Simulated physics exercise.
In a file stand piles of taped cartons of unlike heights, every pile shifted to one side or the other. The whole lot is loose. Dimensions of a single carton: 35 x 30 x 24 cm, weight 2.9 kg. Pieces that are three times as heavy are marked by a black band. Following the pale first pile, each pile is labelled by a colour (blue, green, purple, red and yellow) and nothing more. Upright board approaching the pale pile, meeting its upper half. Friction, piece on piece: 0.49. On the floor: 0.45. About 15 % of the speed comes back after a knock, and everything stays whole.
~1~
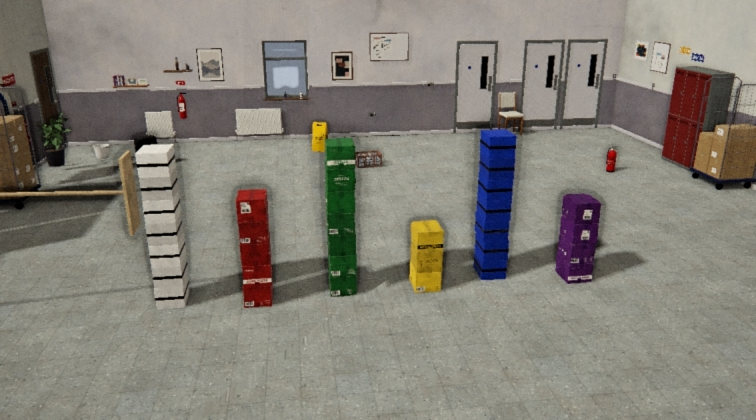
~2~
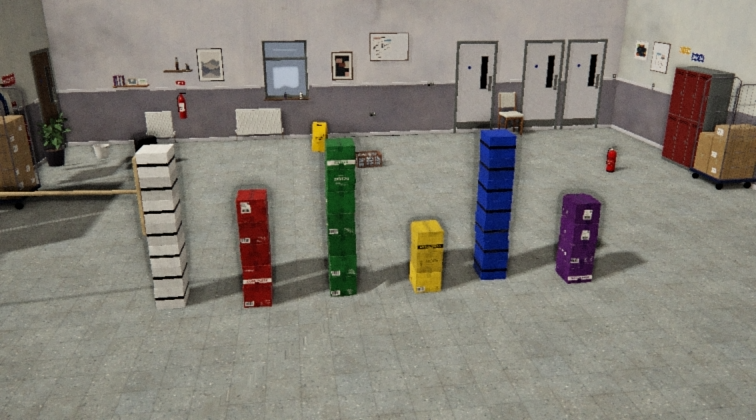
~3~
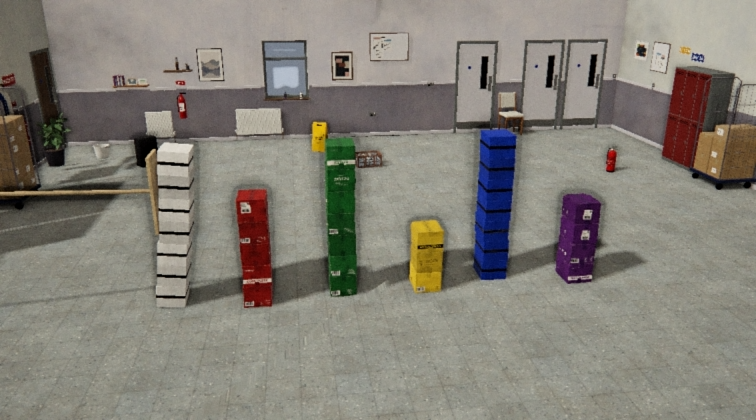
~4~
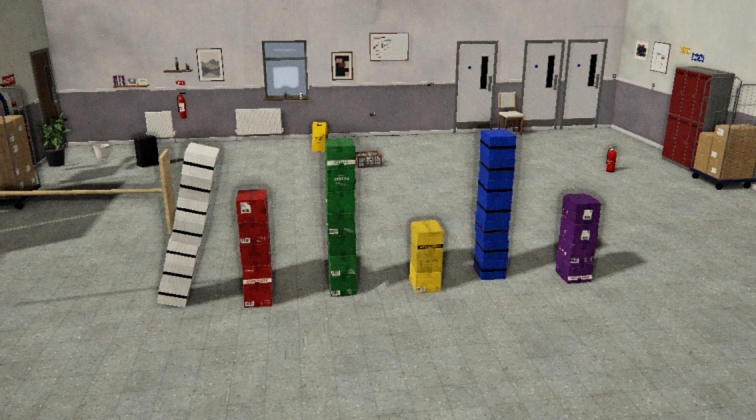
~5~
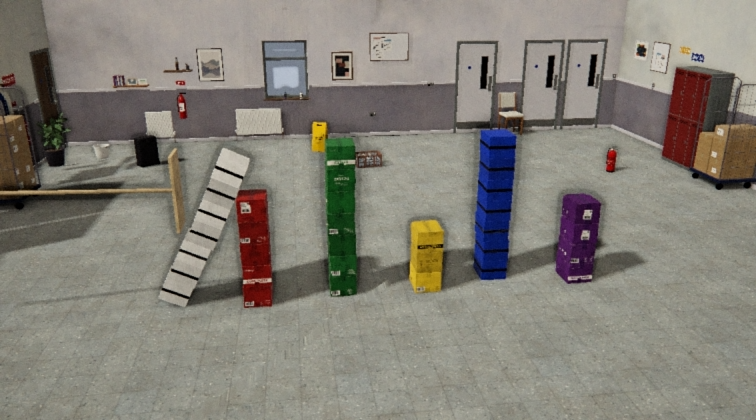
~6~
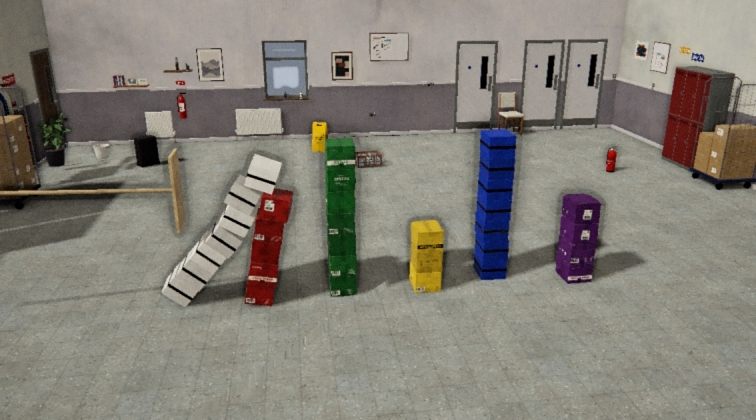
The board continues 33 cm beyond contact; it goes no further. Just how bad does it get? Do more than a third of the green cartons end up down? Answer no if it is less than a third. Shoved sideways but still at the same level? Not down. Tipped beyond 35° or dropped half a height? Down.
Yes.
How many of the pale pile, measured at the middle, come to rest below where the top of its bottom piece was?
The count is 4.
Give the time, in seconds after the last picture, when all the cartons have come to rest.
2.5 s or so.
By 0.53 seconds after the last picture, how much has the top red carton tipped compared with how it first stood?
It's at some 25 degrees.
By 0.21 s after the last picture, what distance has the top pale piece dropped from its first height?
30 cm.
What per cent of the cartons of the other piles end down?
Around 45 per cent, I'd say.
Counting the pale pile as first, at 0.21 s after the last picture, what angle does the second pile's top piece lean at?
Lean: Near 30 degrees.
Then, 0.21 s after the last picture, 7 of the pale pile down; none of the 7 green cartons down (0 of 26 in all colours); top green carton unmoved; top red carton leaning 28°, 10 cm lower.
Then, 0.53 s after the last picture, 7 of the pale pile down; 1 of the 7 green cartons down (6 of 26 in all colours); top green carton leaning 35°; top red carton leaning 25°, 36 cm lower.
Then, 0.97 s after the last picture, 7 of the pale pile down; 6 of the 7 green cartons down (11 of 26 in all colours); top green carton leaning 56°, 82 cm lower; top red carton on its side.
At rest, 7 of the pale pile down; 6 of the 7 green cartons down (12 of 26 in all colours); top green carton leaning 47°, 92 cm lower; top red carton upside down. That is 86 per cent. As the last picture would show them, middles, top green carton near (400, 230), top red carton near (470, 309).
